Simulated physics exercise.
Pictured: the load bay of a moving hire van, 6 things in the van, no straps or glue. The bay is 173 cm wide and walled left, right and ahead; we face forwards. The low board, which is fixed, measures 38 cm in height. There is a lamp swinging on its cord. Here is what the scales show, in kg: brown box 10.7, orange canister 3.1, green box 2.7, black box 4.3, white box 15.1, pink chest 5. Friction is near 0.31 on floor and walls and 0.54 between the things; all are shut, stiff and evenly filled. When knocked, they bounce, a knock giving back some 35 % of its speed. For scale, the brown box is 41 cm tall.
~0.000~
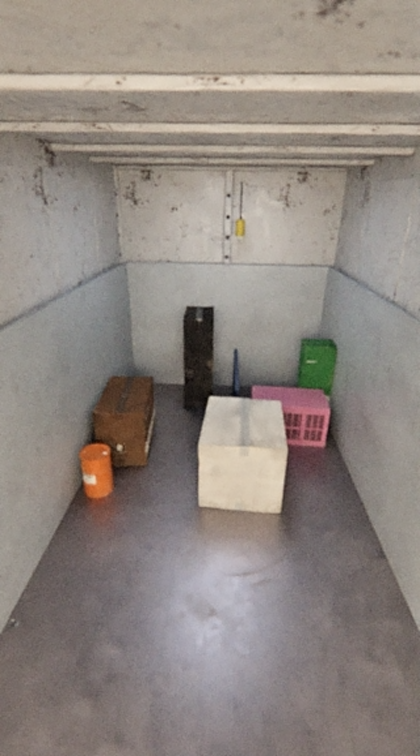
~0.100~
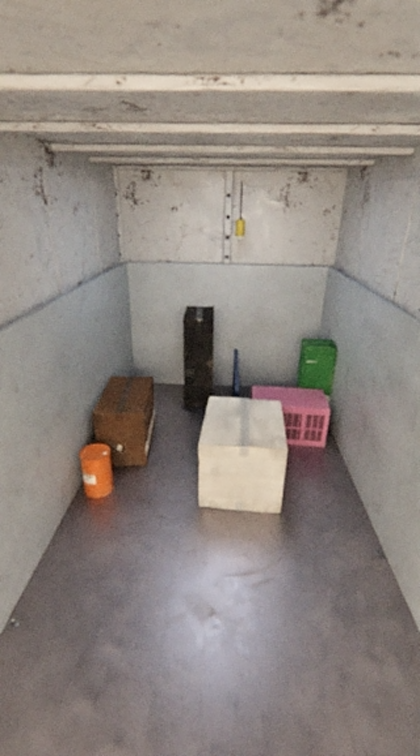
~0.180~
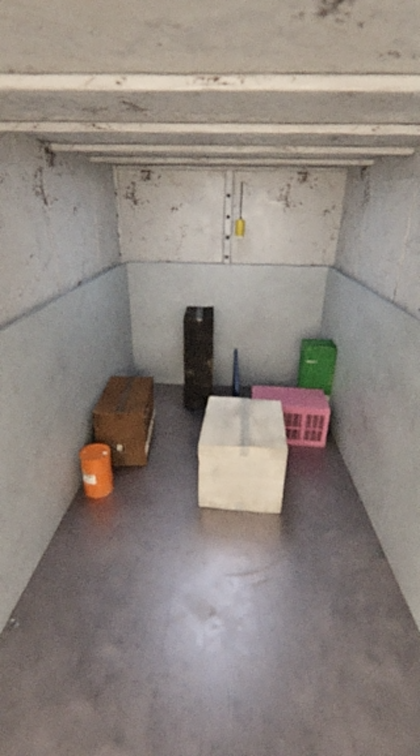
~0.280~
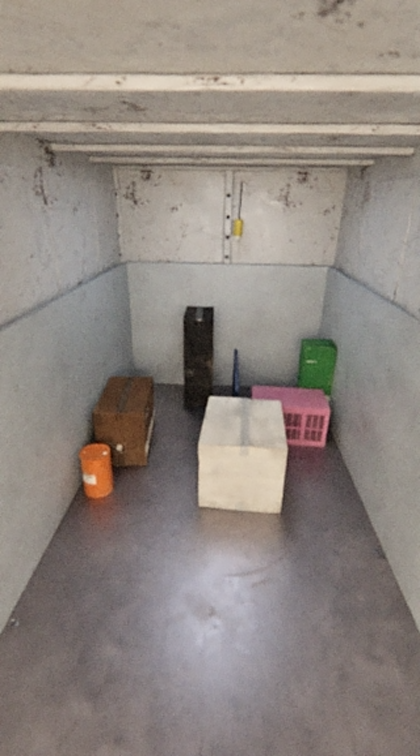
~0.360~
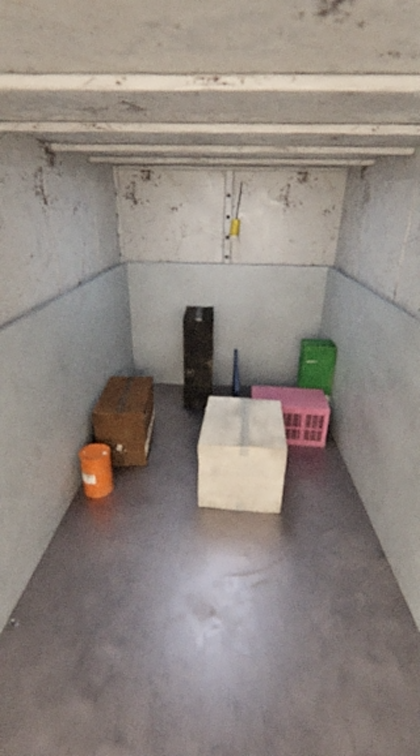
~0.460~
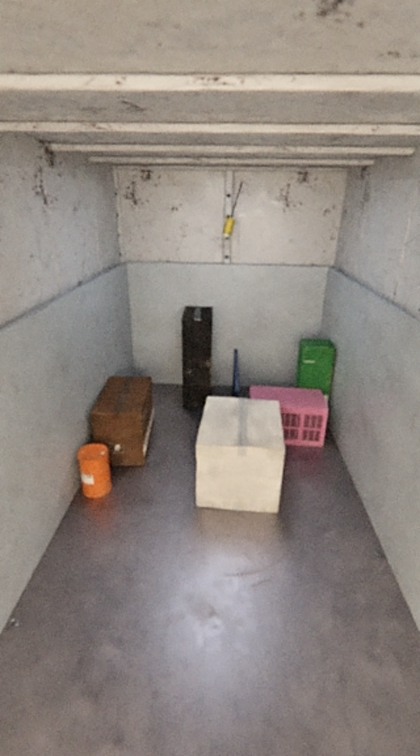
A small yellow lamp hangs on a cord at the far end of a grey-walled van bay, seen from above the open floor, facing forwards. An orange canister and brown box sit left, a tall black box behind, a white box near the middle, and a pink chest and green box right. The lamp swings gradually left, then the load shifts very slightly left, while the camera stays still.
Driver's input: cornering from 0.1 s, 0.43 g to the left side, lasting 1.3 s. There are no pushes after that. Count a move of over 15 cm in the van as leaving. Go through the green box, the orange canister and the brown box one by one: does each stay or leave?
In the end the green box moves off its start. The orange canister stays near its start. The brown box stays near its start.
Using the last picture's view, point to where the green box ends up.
Roughly at pixel (253, 379).
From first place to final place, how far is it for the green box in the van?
Displacement: Approx. 50 cm.
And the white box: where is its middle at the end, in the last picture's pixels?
You'll see it about at (172, 449) in the last picture.
By 0.76 s, push 0.43 g left; green box 12 cm from its spot near (299, 380); orange canister 4 cm from its spot near (91, 470); brown box 3 cm from its spot near (123, 419).
By 0.96 s, push 0.43 g left; green box 25 cm from its spot near (283, 380); orange canister 4 cm from its spot near (91, 470); brown box 3 cm from its spot near (123, 419).
By 1.16 s, push 0.41 g left; green box 43 cm from its spot near (262, 379); orange canister 4 cm from its spot near (91, 470); brown box 3 cm from its spot near (123, 419).
When it is over (2.0 s), not toppled but over 15 cm from the start, green box, black box and white box; the other 3 within 15 cm of the start. In the last view, green box near (253, 379), orange canister near (91, 470).
